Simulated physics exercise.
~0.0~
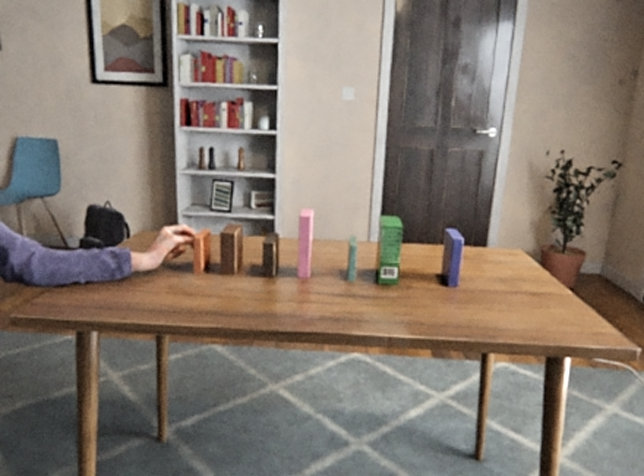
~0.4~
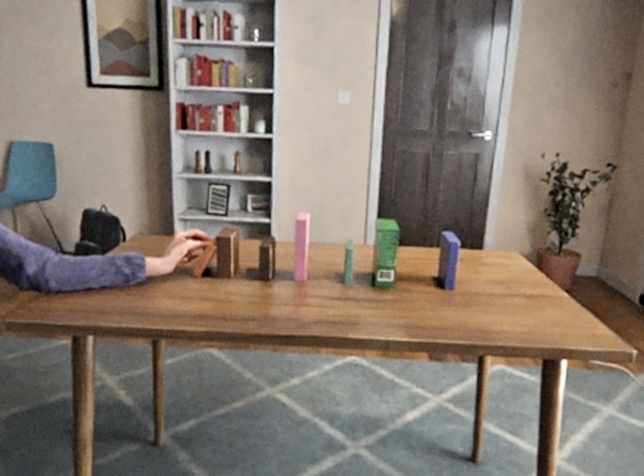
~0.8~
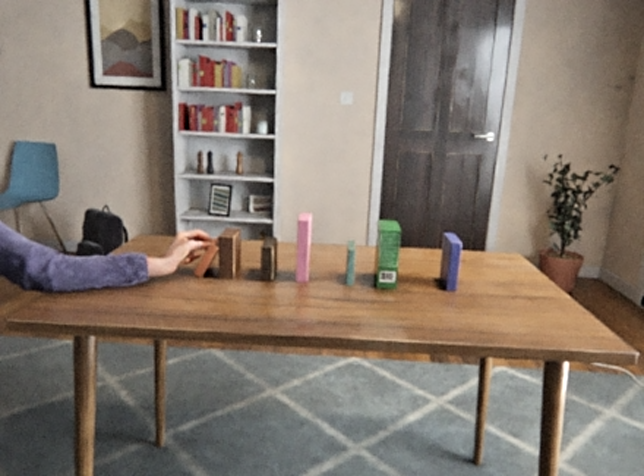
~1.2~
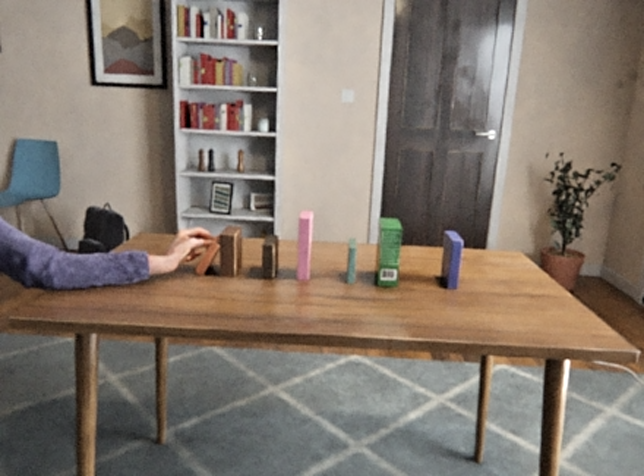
On a wooden table in a living room, a hand gently tipped the small orange board at the left end of a row to the right, until it leaned against the brown one, and the hand stayed there while the rest kept standing.
